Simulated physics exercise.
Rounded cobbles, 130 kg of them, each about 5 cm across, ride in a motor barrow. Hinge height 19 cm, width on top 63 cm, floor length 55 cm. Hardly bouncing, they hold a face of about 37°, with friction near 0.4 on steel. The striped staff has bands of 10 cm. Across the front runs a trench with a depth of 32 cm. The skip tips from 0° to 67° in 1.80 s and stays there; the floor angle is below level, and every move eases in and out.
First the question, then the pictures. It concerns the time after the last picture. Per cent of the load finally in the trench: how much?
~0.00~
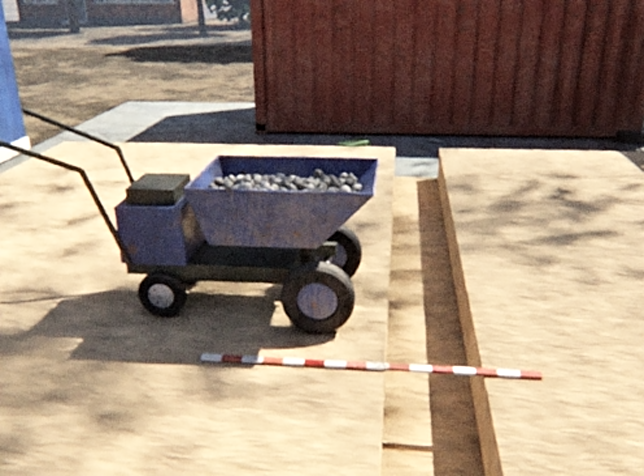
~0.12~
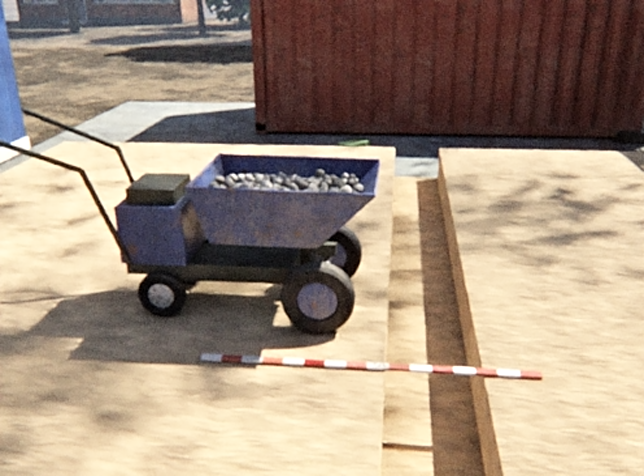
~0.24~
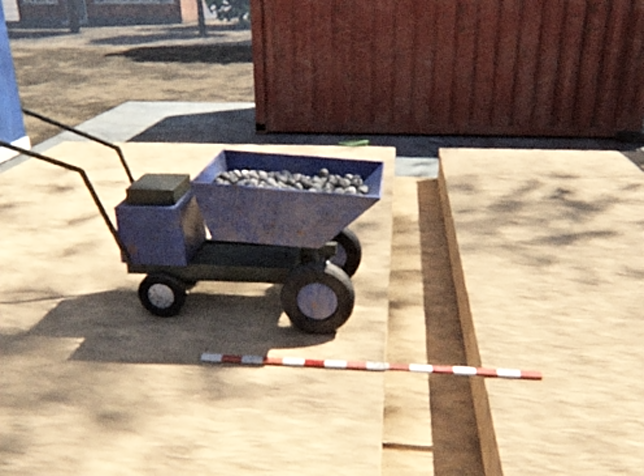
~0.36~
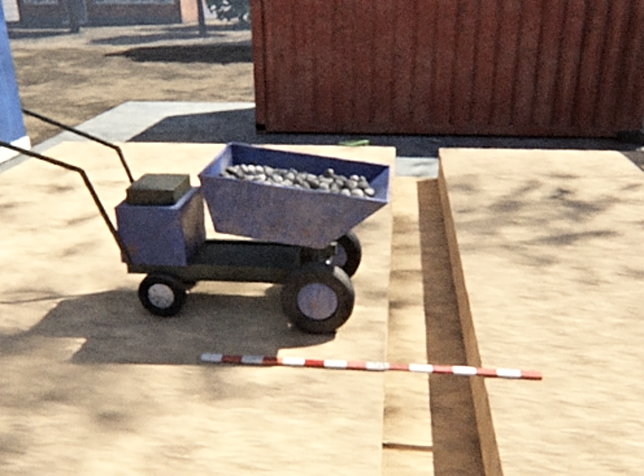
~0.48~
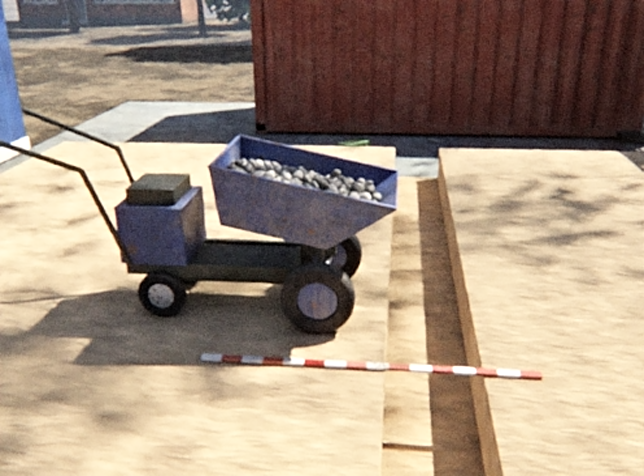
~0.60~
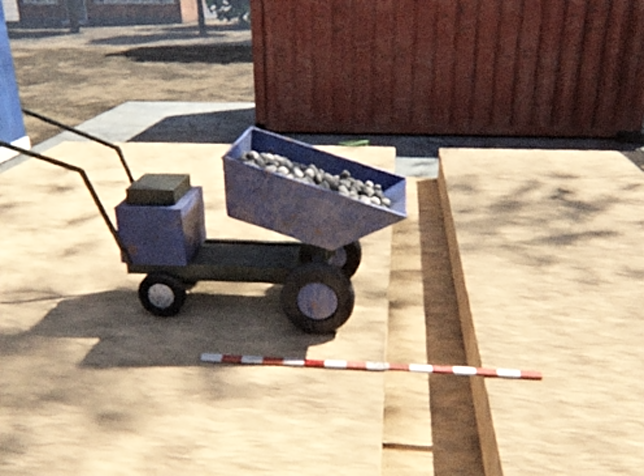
Approx. 64 %.
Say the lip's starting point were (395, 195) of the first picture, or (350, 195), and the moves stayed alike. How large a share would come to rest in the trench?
Around 40% for the first place and 95% for the second.
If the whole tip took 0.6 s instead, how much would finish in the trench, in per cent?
Roughly 40 per cent would.
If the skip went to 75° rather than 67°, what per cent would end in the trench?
Roughly 70% would end there.
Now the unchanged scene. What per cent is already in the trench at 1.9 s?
About 25 per cent by then.
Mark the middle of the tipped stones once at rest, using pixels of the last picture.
Roughly at (456, 345).
After 1.4 s the floor is at 57°; 100 % in the skip; the foremost stones are at (445, 266).
After 1.9 s the floor is at 67°; 52 % in the skip, 25 % in the trench, 23 % past the trench; the foremost stones are at (560, 310).
After 2.2 s the floor is at 67°; 23 % in the skip, 42 % in the trench, 36 % past the trench; the foremost stones are at (627, 312).
After 4.2 s the floor is at 67°; 0 % in the skip, 64 % in the trench, 36 % past the trench; the foremost stones are past the picture's edge.
